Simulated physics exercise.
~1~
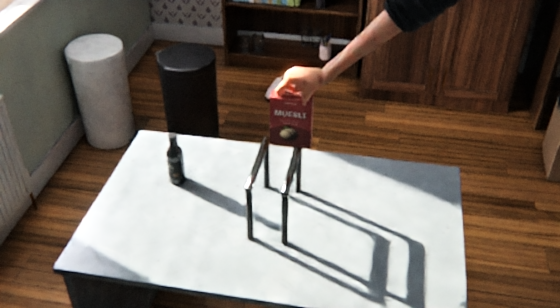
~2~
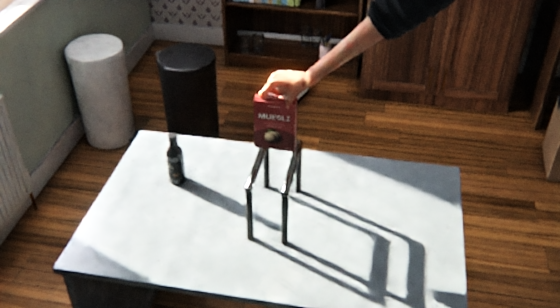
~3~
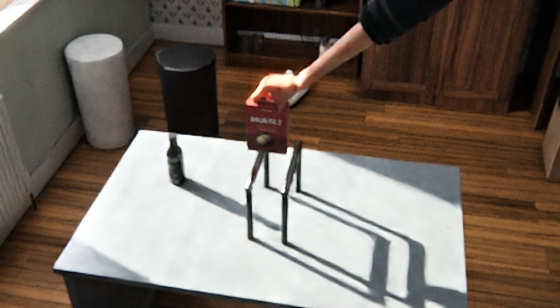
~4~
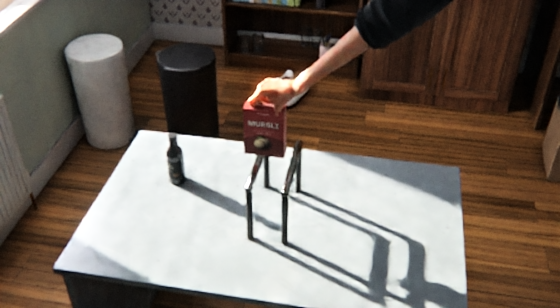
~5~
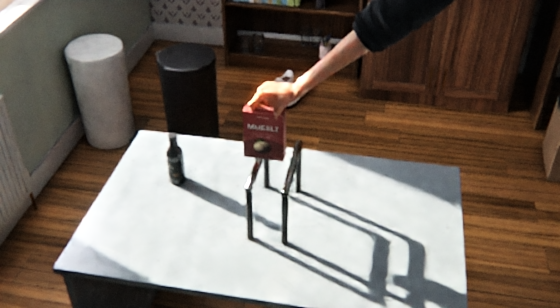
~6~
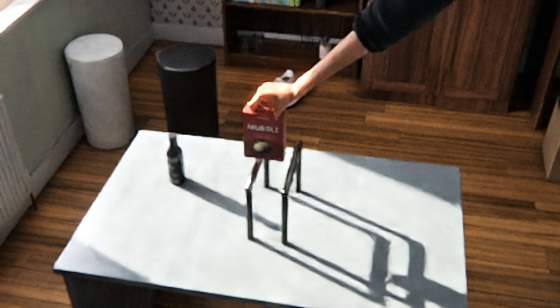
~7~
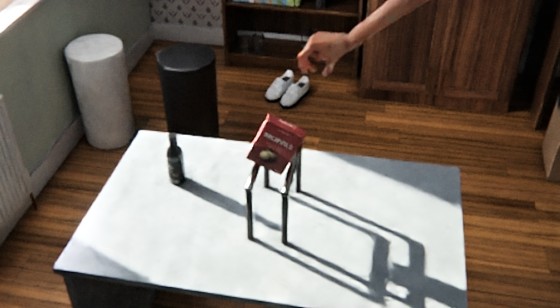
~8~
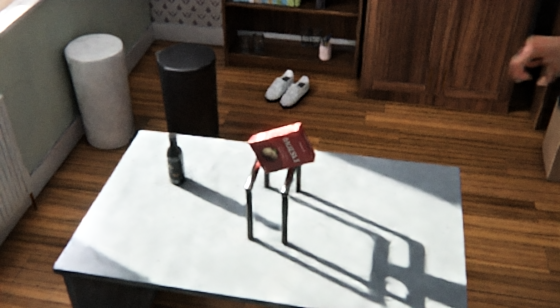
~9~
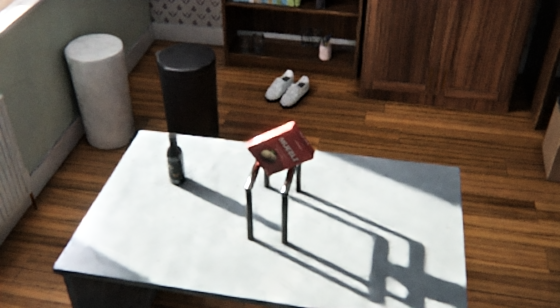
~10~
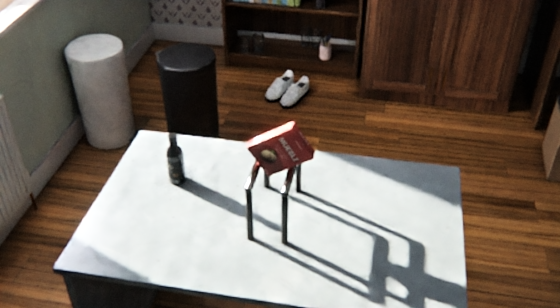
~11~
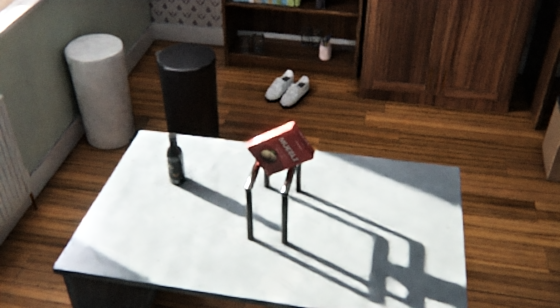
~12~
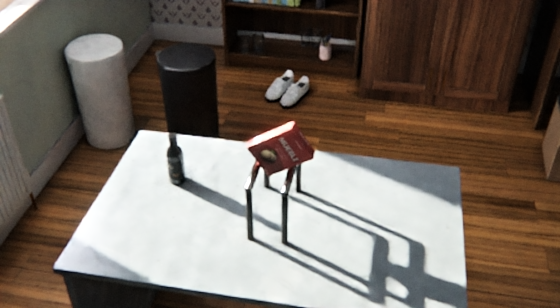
On a sunlit table, a hand lowering a red packet onto two dark supports and letting go, the packet tipping and lodging aslant.
